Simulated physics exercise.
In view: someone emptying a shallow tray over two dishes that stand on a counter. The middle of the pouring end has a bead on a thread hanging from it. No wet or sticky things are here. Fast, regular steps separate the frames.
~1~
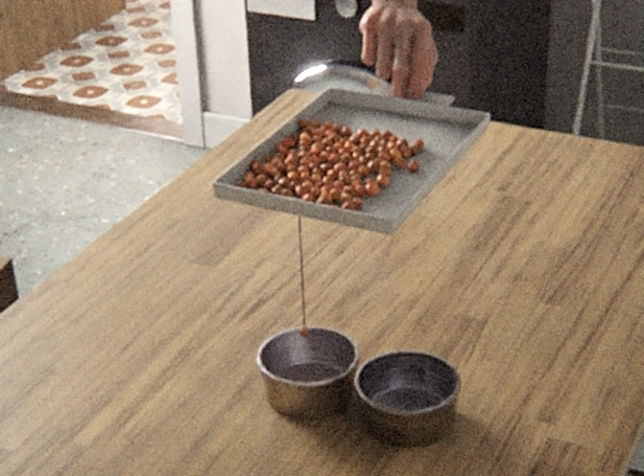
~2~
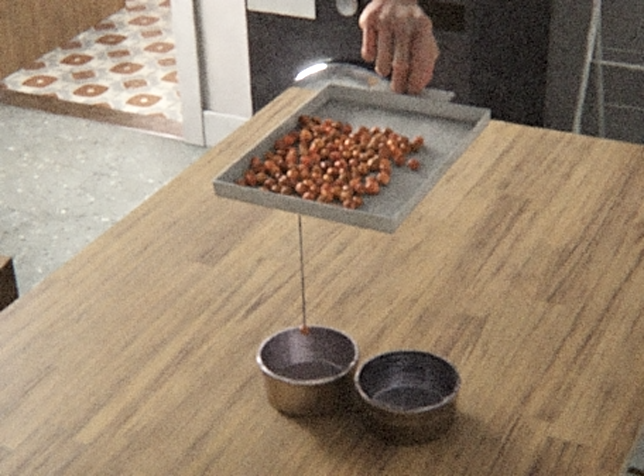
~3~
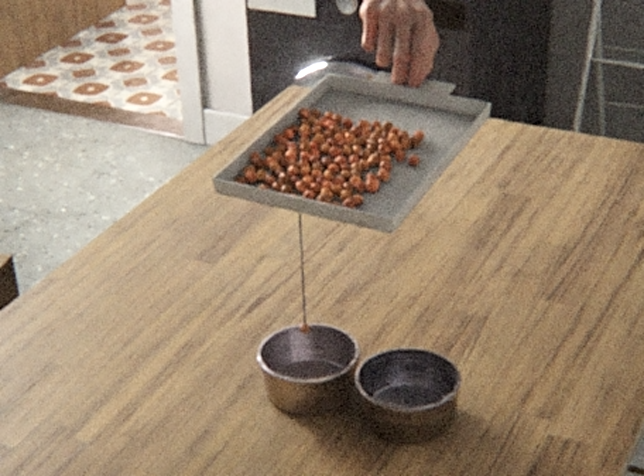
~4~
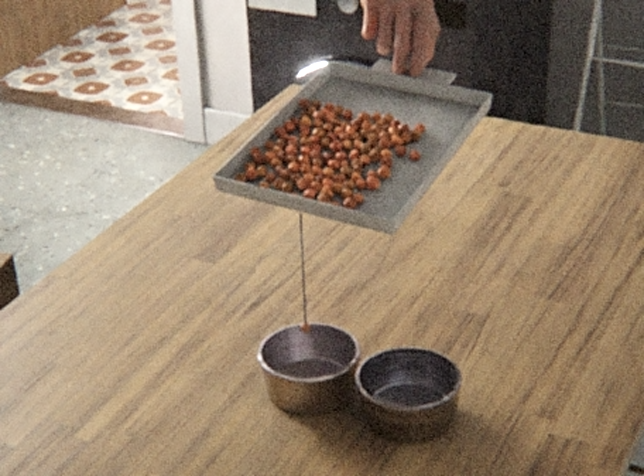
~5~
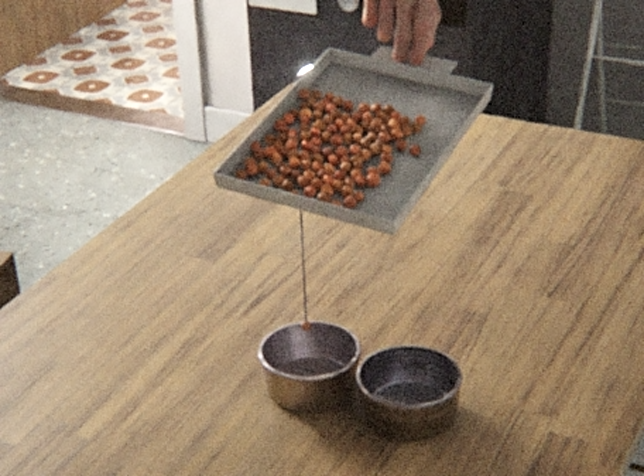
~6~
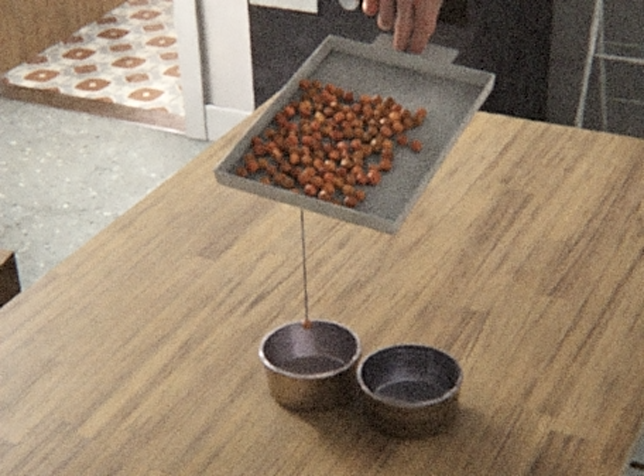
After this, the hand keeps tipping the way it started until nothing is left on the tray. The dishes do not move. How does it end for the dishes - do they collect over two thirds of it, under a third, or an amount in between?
The share caught is moderate, one third to two thirds.
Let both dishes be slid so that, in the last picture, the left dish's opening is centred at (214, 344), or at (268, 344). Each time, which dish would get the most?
The first arrangement gives the one at right, the second arrangement gives the one at right.
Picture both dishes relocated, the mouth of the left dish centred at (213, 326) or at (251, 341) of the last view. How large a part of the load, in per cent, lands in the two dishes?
Trial 1 about 20 %, trial 2 about 50 %.
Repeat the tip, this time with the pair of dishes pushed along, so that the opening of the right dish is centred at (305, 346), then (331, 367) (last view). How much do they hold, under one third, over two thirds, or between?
Two tries, in turn: Under a third and between a third and two thirds.
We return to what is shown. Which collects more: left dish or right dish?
That would be the right-hand one.
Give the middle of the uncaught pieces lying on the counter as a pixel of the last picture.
Somewhere near (301, 442), I think.
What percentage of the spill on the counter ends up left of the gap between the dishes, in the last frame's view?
It comes out at roughly 80 percent.
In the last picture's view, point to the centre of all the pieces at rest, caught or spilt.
Last view, centre at rest - approx. (374, 401).
Soon after the last picture, tray tipped steeply; all on the tray.
A little later, tray tipped right over; all on the tray.
Later still, tray tipped past a quarter turn; about a third in the right dish; about a quarter in the left dish; about half outside both.
At rest, tray tipped past a quarter turn; about a third in the right dish; about a quarter in the left dish; about half outside both.
